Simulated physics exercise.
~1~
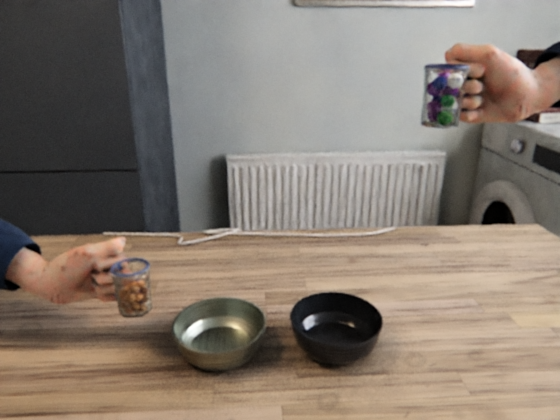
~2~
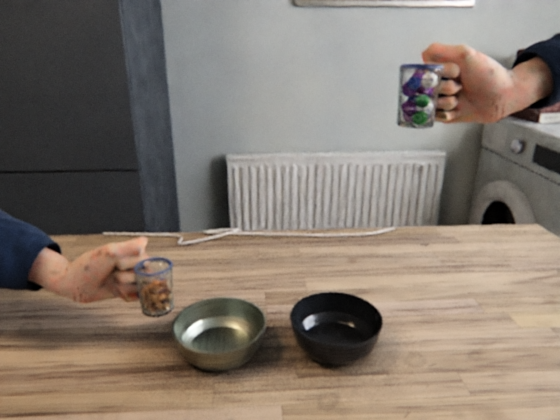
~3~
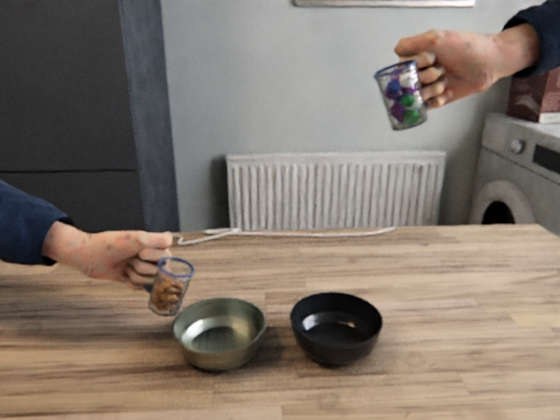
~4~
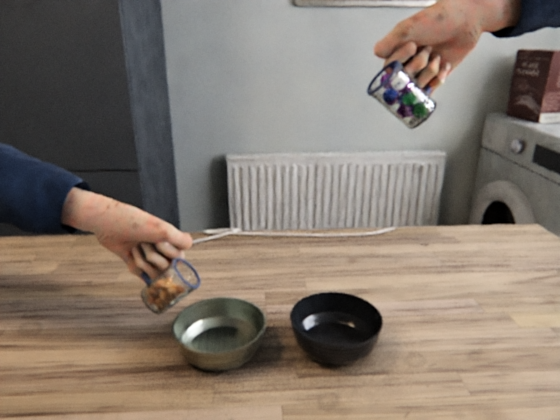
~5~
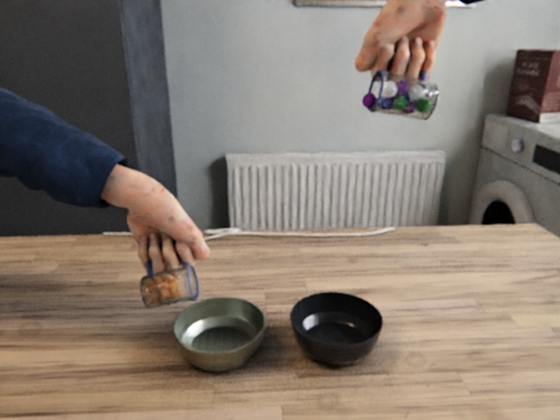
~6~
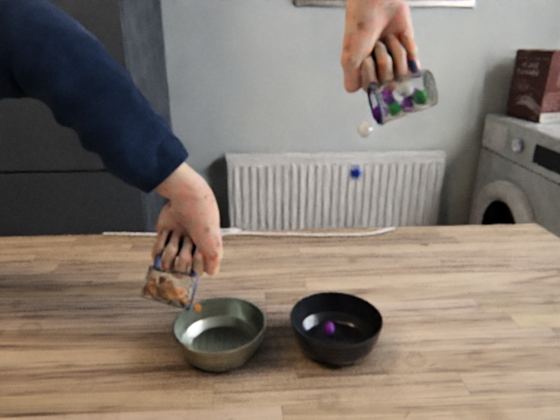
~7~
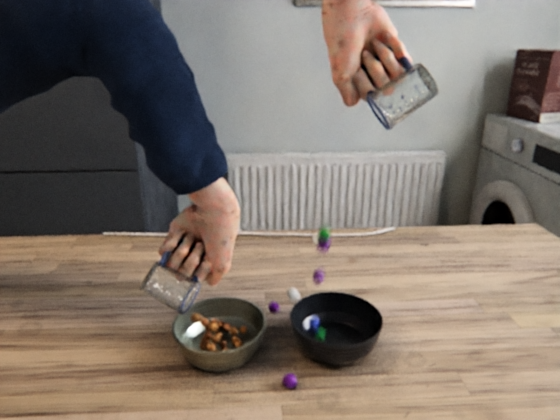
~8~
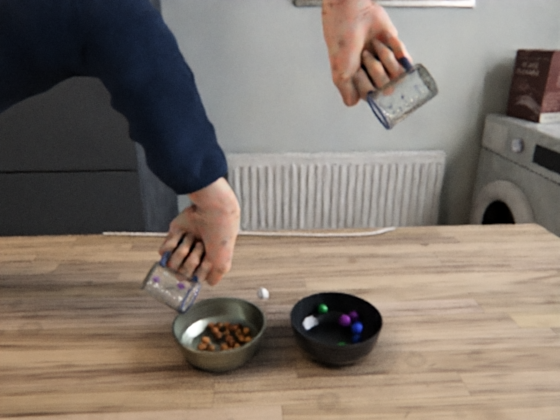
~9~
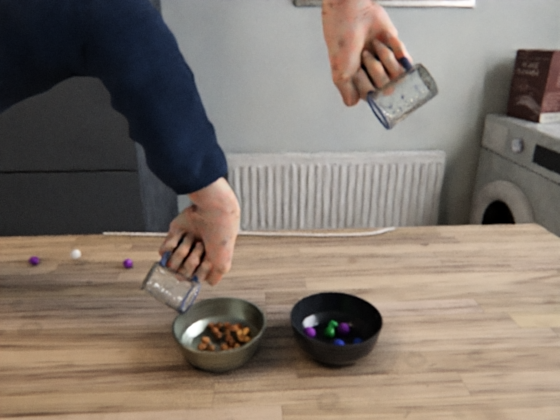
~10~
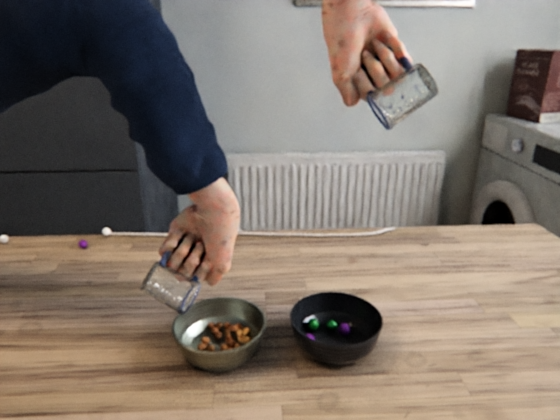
At the start, two hands hold clear cups above a wooden table, the left one low with small brown pieces and the right one high with purple, green, blue and white balls. The left hand moves right towards a green dish while the right hand moves left above a black dish, and both begin tilting their cups. The colourful balls start dropping first, then both cups turn upside down and empty. The brown pieces all settle in the green dish. Several balls bounce out and travel left across the table, while the others stay in the black dish.
